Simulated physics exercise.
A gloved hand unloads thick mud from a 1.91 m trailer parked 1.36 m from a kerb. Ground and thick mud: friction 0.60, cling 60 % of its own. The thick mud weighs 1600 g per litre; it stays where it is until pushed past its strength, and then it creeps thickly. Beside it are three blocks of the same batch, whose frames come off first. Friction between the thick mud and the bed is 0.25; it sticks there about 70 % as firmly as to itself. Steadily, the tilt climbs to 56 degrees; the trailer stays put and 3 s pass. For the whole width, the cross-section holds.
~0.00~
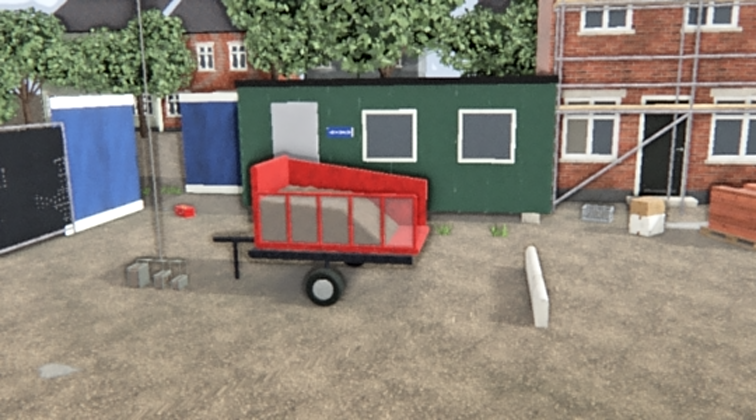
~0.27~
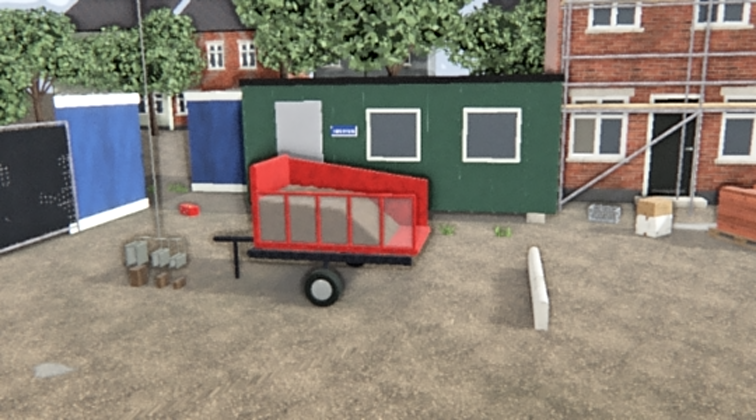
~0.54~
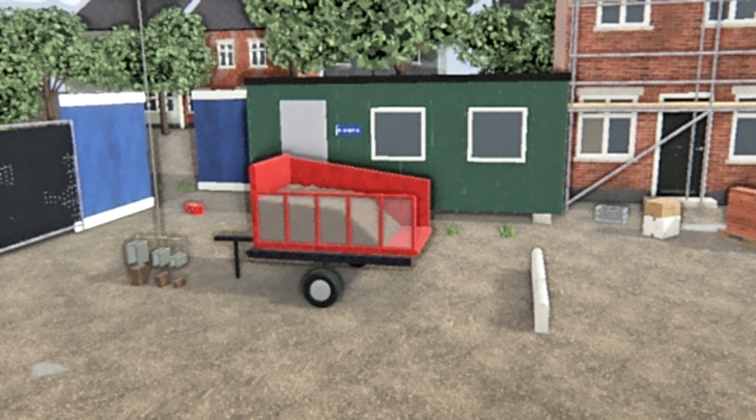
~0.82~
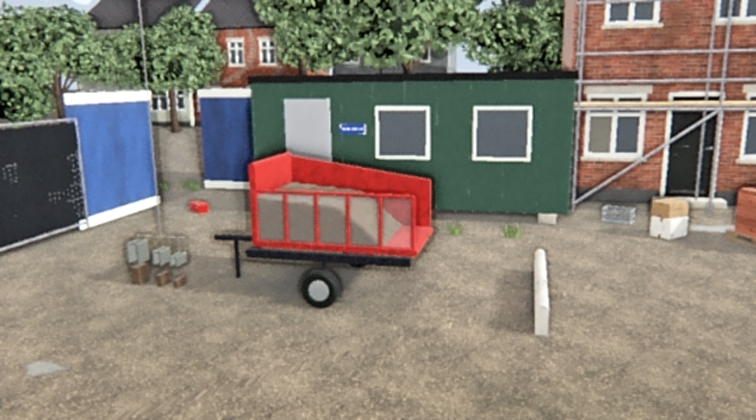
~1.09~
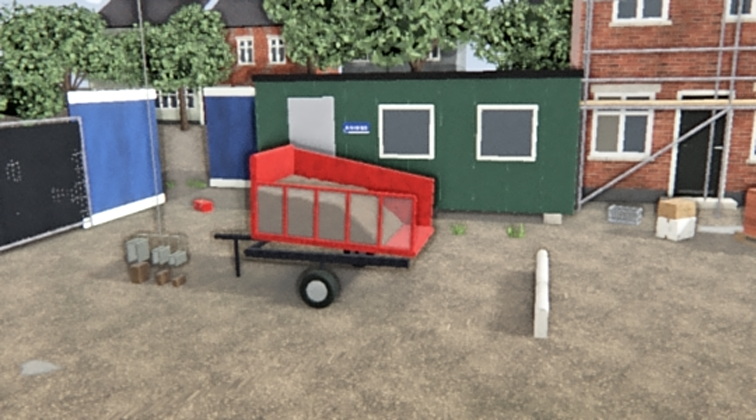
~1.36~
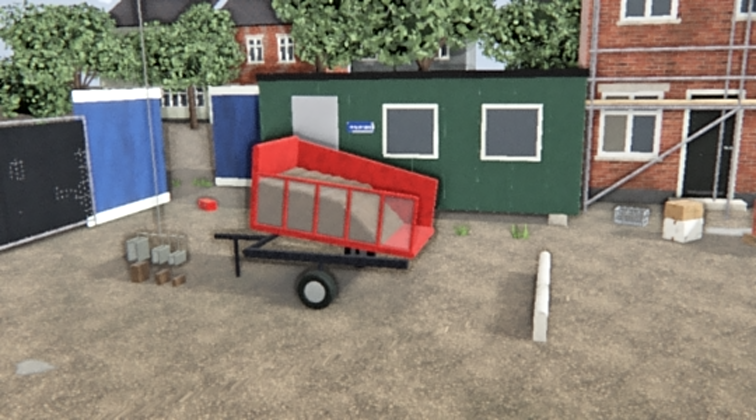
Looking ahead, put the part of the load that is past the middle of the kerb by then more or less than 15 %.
It should end up short of 15 %.
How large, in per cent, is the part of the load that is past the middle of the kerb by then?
The figure sits near 10 percent.
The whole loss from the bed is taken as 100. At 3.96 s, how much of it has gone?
I'd say near 100 per cent.
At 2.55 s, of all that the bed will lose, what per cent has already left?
0 per cent.
After 2.55 s, the tilt is 21 degrees, 99 % is on the bed and 0 % past the kerb's middle.
After 3.96 s, the tilt is 39 degrees, none is on the bed and 7 % past the kerb's middle.
After 5.37 s, the tilt is 56 degrees, none is on the bed and 10 % past the kerb's middle.
After 6.78 s, the tilt is 56 degrees, none is on the bed and 10 % past the kerb's middle.
After 8.48 s, at the end, the tilt is 56 degrees, none is on the bed and 10 % past the kerb's middle.
